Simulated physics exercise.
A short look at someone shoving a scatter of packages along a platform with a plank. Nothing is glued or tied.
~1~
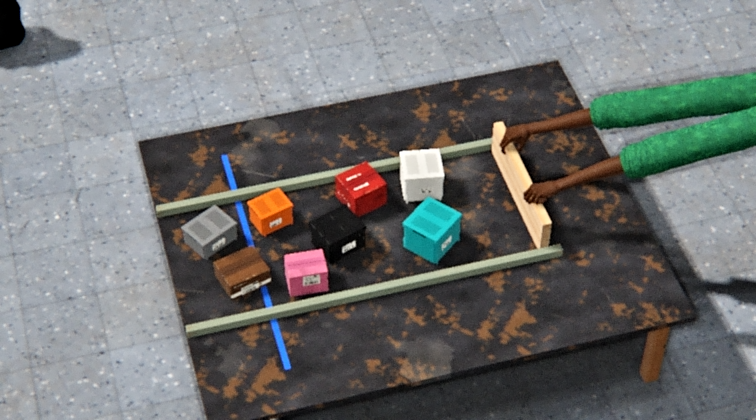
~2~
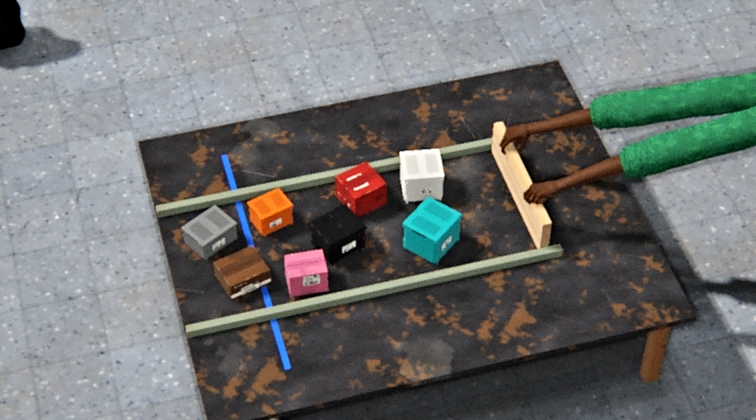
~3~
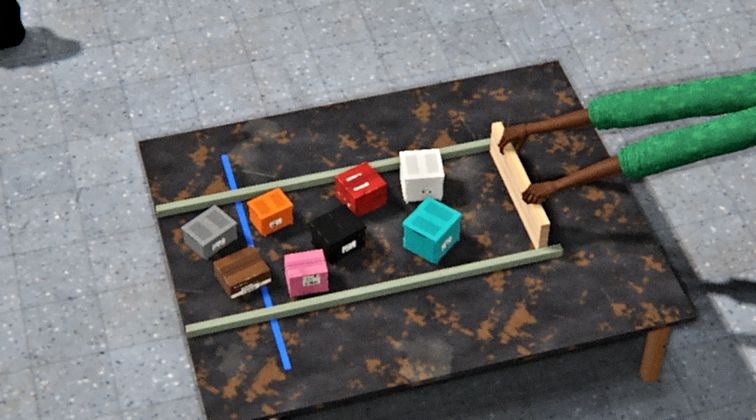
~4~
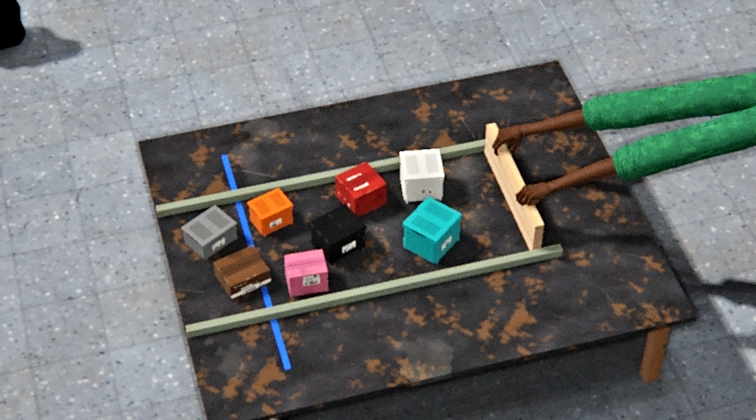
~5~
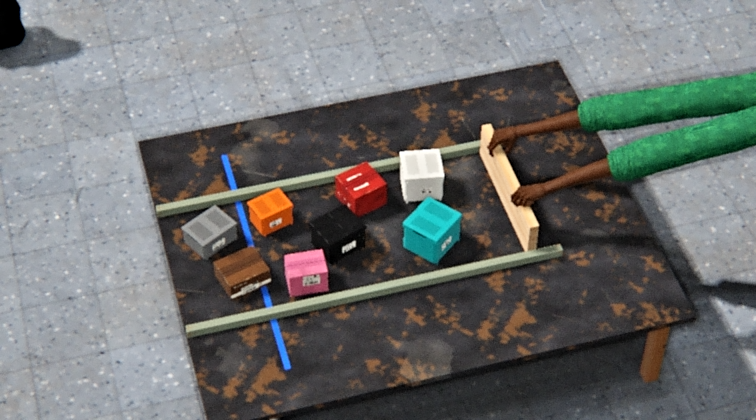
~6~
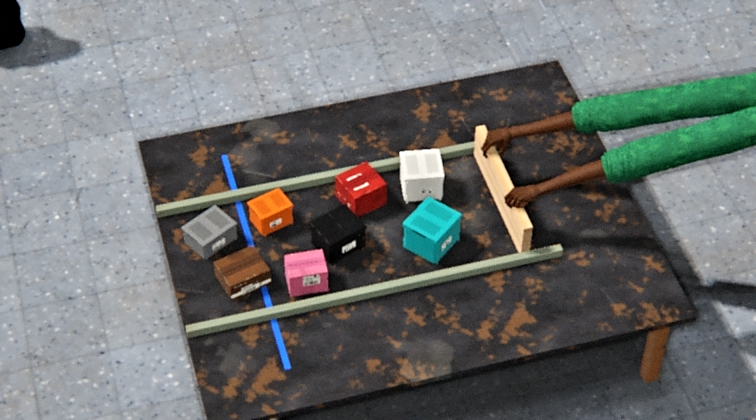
On a dark, rust-patched platform, two green-sleeved arms slide a pale plank slightly to the left between two rails, while the scattered colourful packages, some near a blue strip of tape, stay still with the plank not touching them.
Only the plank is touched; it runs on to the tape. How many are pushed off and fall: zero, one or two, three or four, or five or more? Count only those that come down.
As it turns out, the number that fall off is three or four.
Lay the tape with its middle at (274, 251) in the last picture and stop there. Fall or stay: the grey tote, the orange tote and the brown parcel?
The grey tote comes down, the orange tote stays on, the brown parcel remains up.
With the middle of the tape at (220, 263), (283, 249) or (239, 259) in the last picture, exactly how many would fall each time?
It would be 6, 1 and 3.
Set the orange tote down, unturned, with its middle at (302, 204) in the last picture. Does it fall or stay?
Then it drops off.
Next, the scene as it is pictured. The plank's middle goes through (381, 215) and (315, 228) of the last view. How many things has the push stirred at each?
The counts are 4 and 8.
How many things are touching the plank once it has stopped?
It touches 2.
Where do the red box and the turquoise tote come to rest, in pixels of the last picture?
Near (184, 222) and (230, 271).
Soon after, none off yet; grey tote at rest near (210, 233); brown parcel at rest near (242, 273); orange tote at rest near (271, 213).
At rest, the number that fall off is three or four; fallen, orange tote, brown parcel and grey tote.
